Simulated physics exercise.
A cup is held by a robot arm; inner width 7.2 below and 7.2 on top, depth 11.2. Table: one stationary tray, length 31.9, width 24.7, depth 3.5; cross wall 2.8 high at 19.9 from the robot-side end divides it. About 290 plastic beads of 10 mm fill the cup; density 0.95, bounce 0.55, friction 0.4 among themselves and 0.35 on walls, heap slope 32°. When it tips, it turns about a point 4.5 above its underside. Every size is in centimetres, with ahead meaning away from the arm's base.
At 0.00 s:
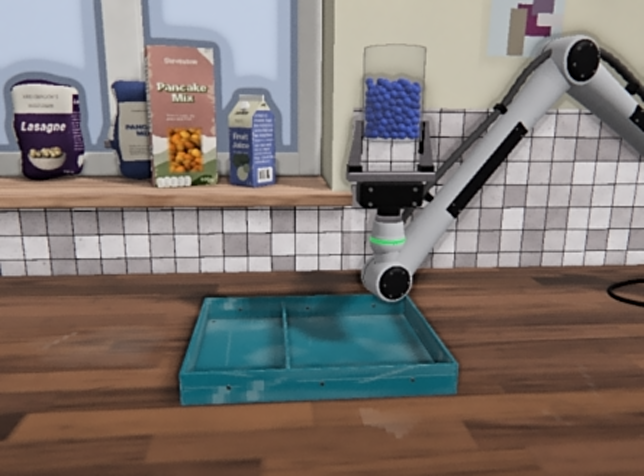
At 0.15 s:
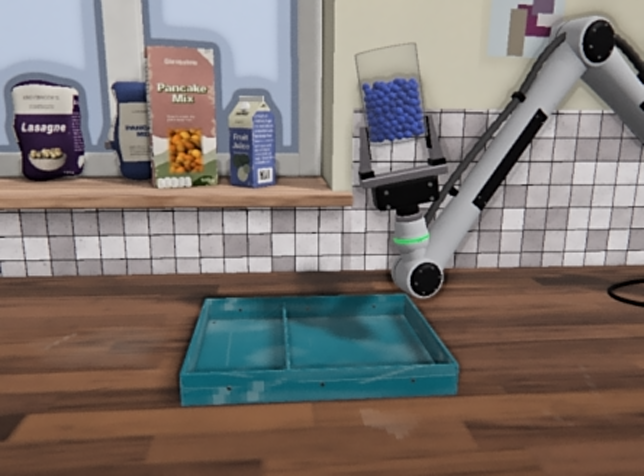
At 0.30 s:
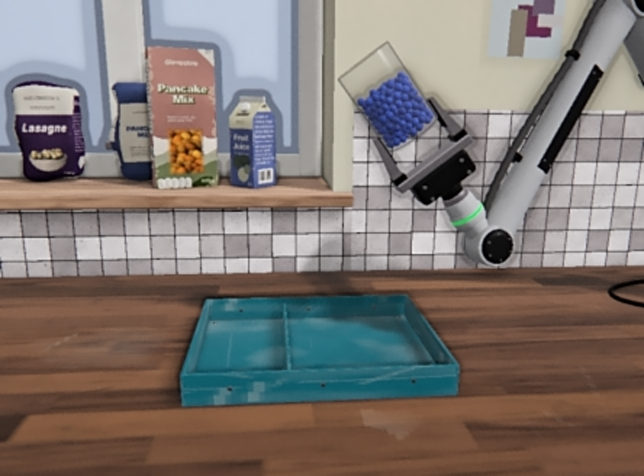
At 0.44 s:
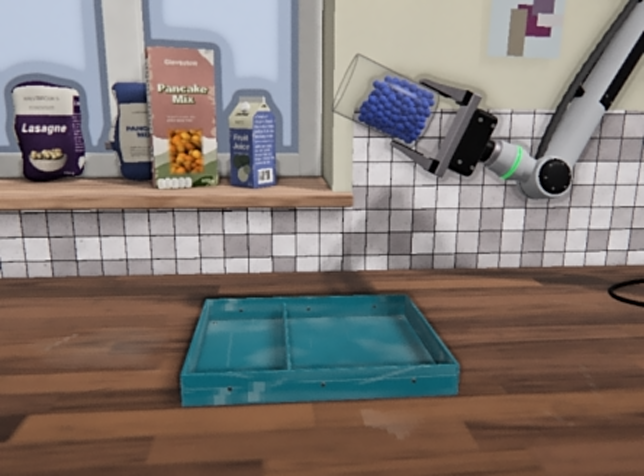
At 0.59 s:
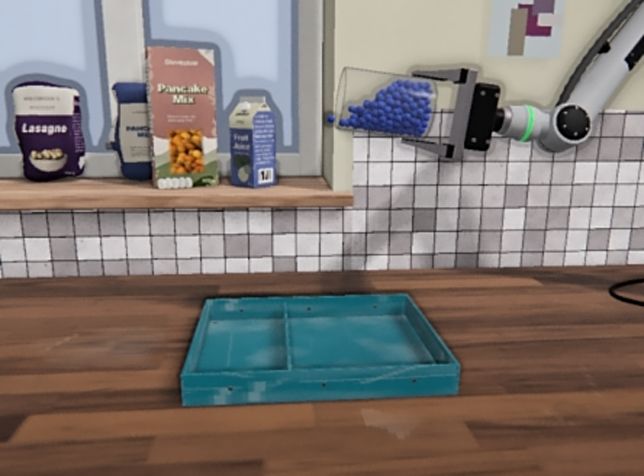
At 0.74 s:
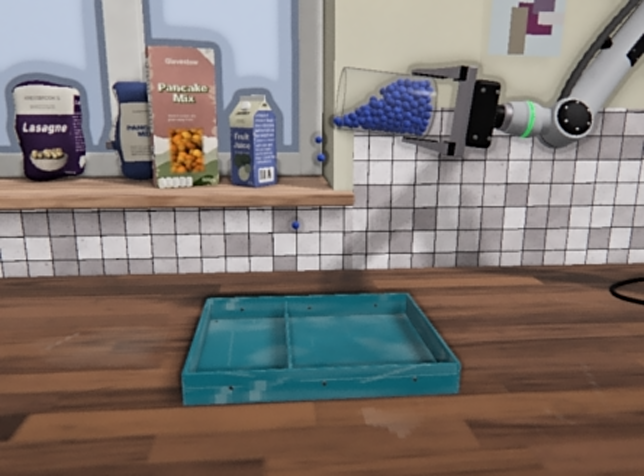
In a kitchen, a robot arm holding a clear cup of blue beads above a teal divided tray tilts it leftward until it lies nearly horizontal; the beads slide toward the rim and a few drop out.
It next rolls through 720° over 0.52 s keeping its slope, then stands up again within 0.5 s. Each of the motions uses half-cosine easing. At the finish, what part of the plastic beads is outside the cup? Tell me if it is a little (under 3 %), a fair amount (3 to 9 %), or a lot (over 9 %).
A lot, over 9 %.
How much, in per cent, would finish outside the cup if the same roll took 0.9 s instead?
Expected share: Some 25 %.
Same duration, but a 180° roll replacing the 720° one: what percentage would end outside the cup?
In that case it would be around 10 percent.
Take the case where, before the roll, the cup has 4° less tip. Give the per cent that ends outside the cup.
I'd put it at close to 5 per cent.
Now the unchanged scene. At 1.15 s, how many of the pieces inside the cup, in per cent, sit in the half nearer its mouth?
Roughly 30 percent.
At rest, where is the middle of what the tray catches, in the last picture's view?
The middle lies at roughly (275, 354).
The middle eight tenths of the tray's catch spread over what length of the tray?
Spread length: Approx. 14 cm.
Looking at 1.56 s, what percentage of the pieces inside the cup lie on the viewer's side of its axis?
The answer works out at some 50 percent.
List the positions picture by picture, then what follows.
The first frame shows cup middle at (395, 95), upright; upper third of the load around (390, 95), from x 370 to 420, top at y 80; 294 in the cup.
The second frame shows cup middle at (392, 97), tipped 11°; upper third of the load around (394, 94), from x 365 to 420, top at y 80.
The third frame shows cup middle at (389, 99), tipped 37°; upper third of the load around (394, 95), from x 360 to 430, top at y 75.
The fourth frame shows cup middle at (386, 102), tipped 66°; upper third of the load around (397, 95), from x 360 to 430, top at y 80.
The fifth frame shows cup middle at (385, 105), tipped 83°; upper third of the load around (404, 96), from x 330 to 430, top at y 85.
The sixth frame shows cup middle at (385, 104), tipped 84°; upper third of the load around (406, 96), from x 295 to 430, top at y 80; 291 in the cup, 3 in flight or on a rim.
After 1.15 s, tipped 84°, highest piece 38 above the table; 266 in the cup, 7 in the robot-side part, 4 in the far-side part, 17 in flight or on a rim.
After 1.56 s, tipped 30°, highest piece 38 above the table; 251 in the cup, 20 in the far-side part, 13 in the robot-side part, 1 on the table or floor, 9 in flight or on a rim.
After 1.96 s, upright, highest piece 37 above the table; 251 in the cup, 22 in the far-side part, 13 in the robot-side part, 7 on the table or floor, 1 in flight or on a rim.
After 2.66 s, upright, highest piece 37 above the table; 251 in the cup, 22 in the far-side part, 14 in the robot-side part, 7 on the table or floor.
At rest, 251 in the cup, 22 in the far-side part, 14 in the robot-side part, 7 on the table or floor. That is 15 % outside the cup.
